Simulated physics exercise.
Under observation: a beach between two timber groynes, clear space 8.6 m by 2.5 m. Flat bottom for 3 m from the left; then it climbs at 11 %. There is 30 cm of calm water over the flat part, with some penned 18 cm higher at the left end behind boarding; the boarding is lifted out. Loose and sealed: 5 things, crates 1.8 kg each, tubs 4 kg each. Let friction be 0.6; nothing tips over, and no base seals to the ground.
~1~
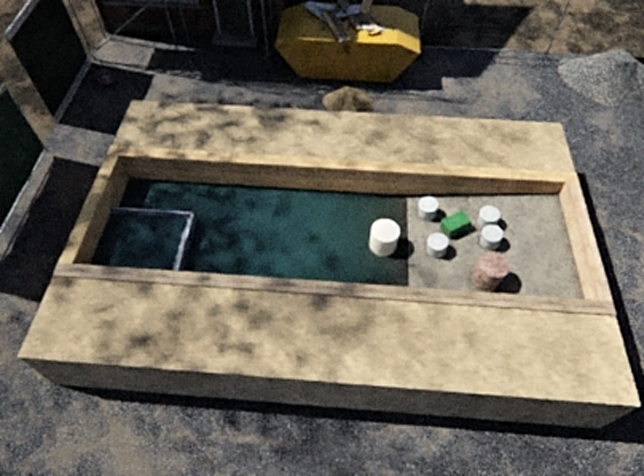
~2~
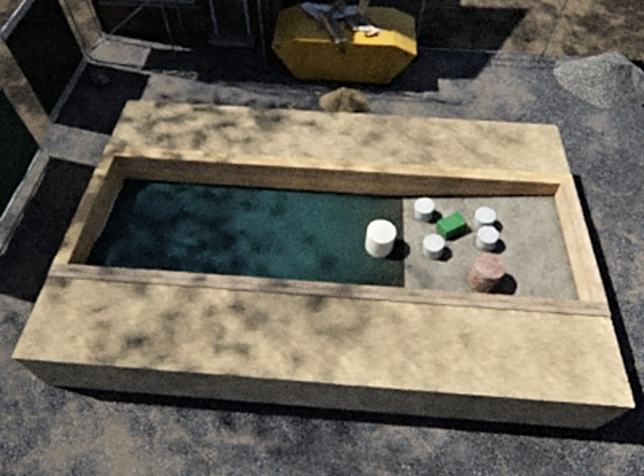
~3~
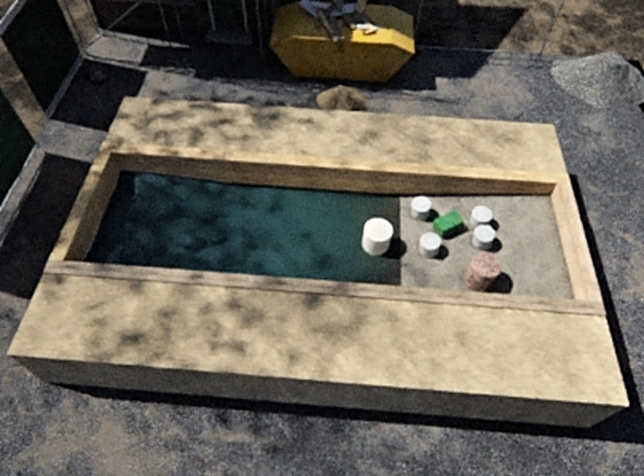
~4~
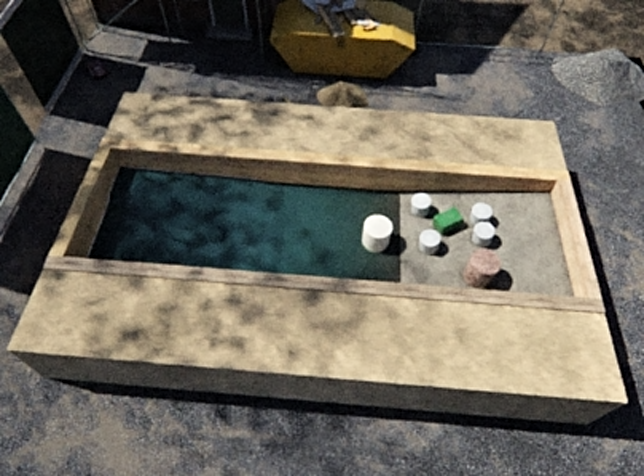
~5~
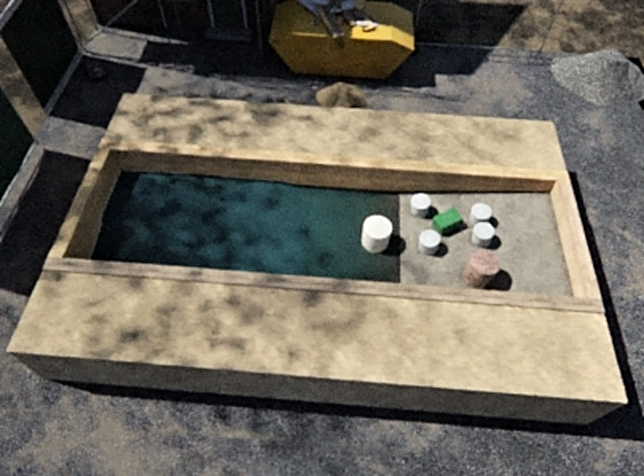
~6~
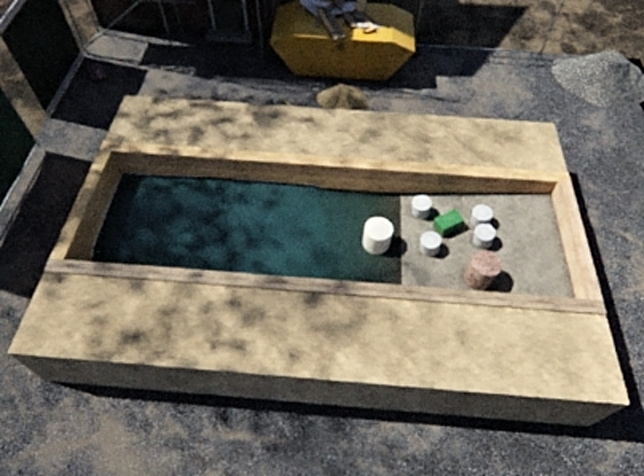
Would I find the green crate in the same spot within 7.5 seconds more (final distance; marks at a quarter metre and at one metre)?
By then the green crate has drifted a long distance.
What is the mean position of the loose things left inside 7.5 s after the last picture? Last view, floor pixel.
That lands at roughly (423, 225).
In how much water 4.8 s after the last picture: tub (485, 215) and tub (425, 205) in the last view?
0 and 1 cm.
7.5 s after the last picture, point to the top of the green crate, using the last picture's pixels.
Roughly (325, 192) in the last view.
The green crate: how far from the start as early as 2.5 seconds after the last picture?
Roughly 5 centimetres by that point.
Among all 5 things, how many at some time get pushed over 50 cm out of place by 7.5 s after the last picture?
Count: 2.
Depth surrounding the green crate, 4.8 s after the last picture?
Roughly 4 cm.
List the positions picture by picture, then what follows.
The green crate at (458, 221) rests on the ground; 13.8 m2 under water; 0 of 5 have shifted, in the first frame.
The green crate at (454, 222) rests on the ground; 13.8 m2 under water; 0 of 5 have shifted, in the second frame.
The green crate at (450, 221) rests on the ground; 13.8 m2 under water; 0 of 5 have shifted, in the third frame.
The green crate at (450, 217) rests on the ground; water covers 13.8 m2; 0 of 5 have shifted, in the fourth frame.
The green crate at (450, 218), on the bottom; 13.8 m2 under water; 0 of 5 have shifted, in the fifth frame.
The green crate at (451, 219), on the bottom; 13.8 m2 under water; 0 of 5 have shifted, in the sixth frame.
Then, 0.6 s after the last picture the green crate is near (451, 219), 0.0 m from its start, aground; 0 afloat.
Then, 2.5 s after the last picture the green crate is near (454, 220), 0.1 m from its start, aground; 1 afloat.
Then, 4.8 s after the last picture the green crate is near (392, 213), 1.1 m from its start, afloat; 2 afloat.
Then, 7.5 s after the last picture the green crate is near (325, 192), 2.4 m from its start, afloat; 1 afloat.
